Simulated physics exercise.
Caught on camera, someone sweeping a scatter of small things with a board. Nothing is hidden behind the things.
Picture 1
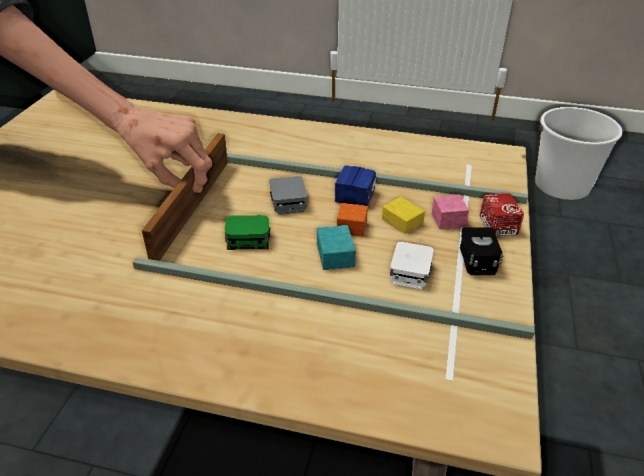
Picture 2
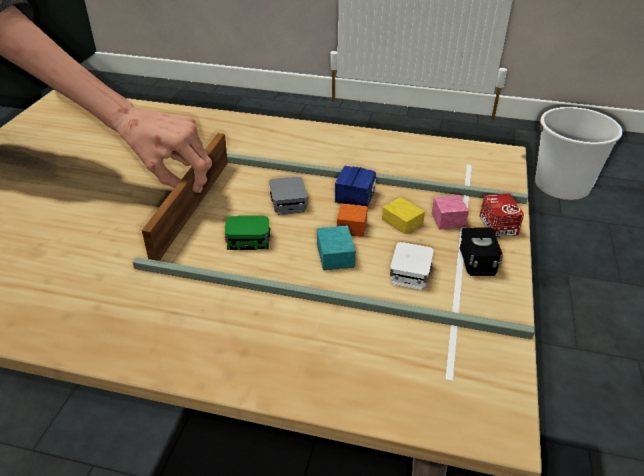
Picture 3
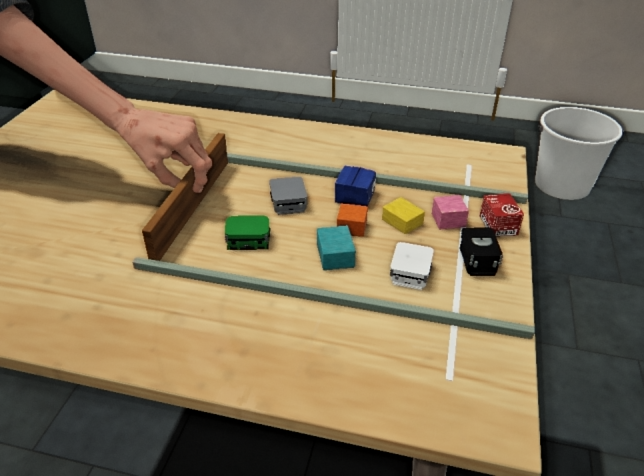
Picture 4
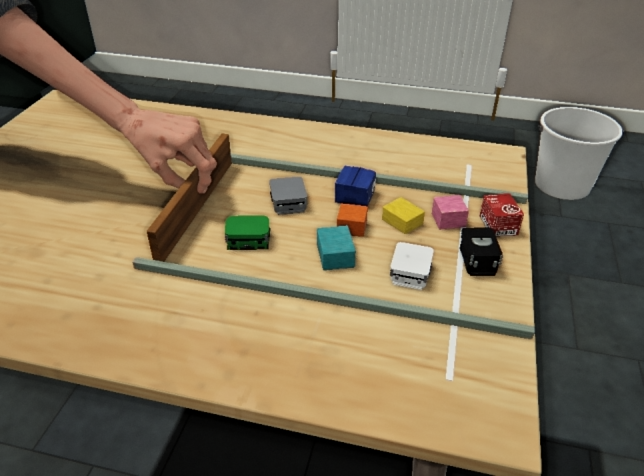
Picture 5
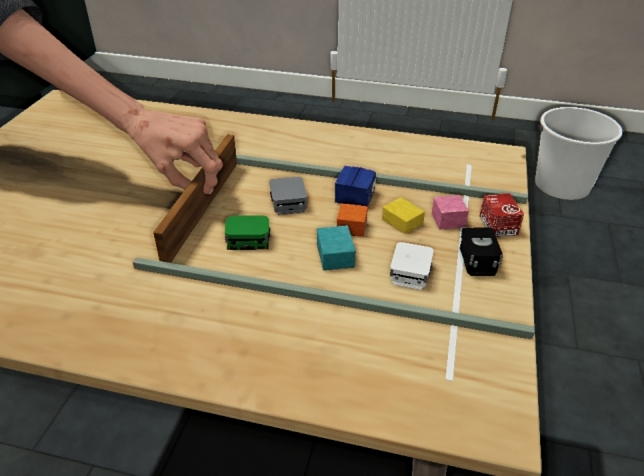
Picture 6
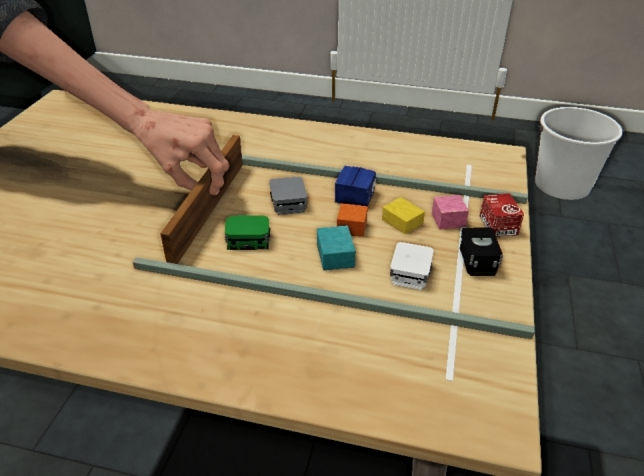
A hand grips a brown wooden board standing on edge and, after staying still at first, slides it slightly to the right across a pale wooden table, seen from above at an angle. Ahead of it, between two grey-green rails, sit green, grey, blue, orange, teal, yellow, white, pink, black and red objects, with white tape at right and a white bin beyond. The objects and the view stay still.
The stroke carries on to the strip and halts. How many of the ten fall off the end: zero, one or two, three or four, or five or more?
Outcome: The number that fall off is three or four.
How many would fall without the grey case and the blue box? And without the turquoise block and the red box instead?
2 in the first case, 1 in the second.
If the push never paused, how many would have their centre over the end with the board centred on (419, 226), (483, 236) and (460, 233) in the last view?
In that order 0, 6 and 3.
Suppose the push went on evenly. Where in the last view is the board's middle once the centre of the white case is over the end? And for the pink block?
Near (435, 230) and (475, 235).
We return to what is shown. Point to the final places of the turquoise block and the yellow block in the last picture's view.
Near (525, 283) and (521, 236).
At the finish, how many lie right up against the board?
That makes 3.
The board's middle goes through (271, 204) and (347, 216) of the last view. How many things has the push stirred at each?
2 and 7.
Early on, none off yet; red box at rest near (501, 215); black case at rest near (480, 251); pink block at rest near (450, 212).
Finally, the number that fall off is three or four; lost, white case, black case and red box.
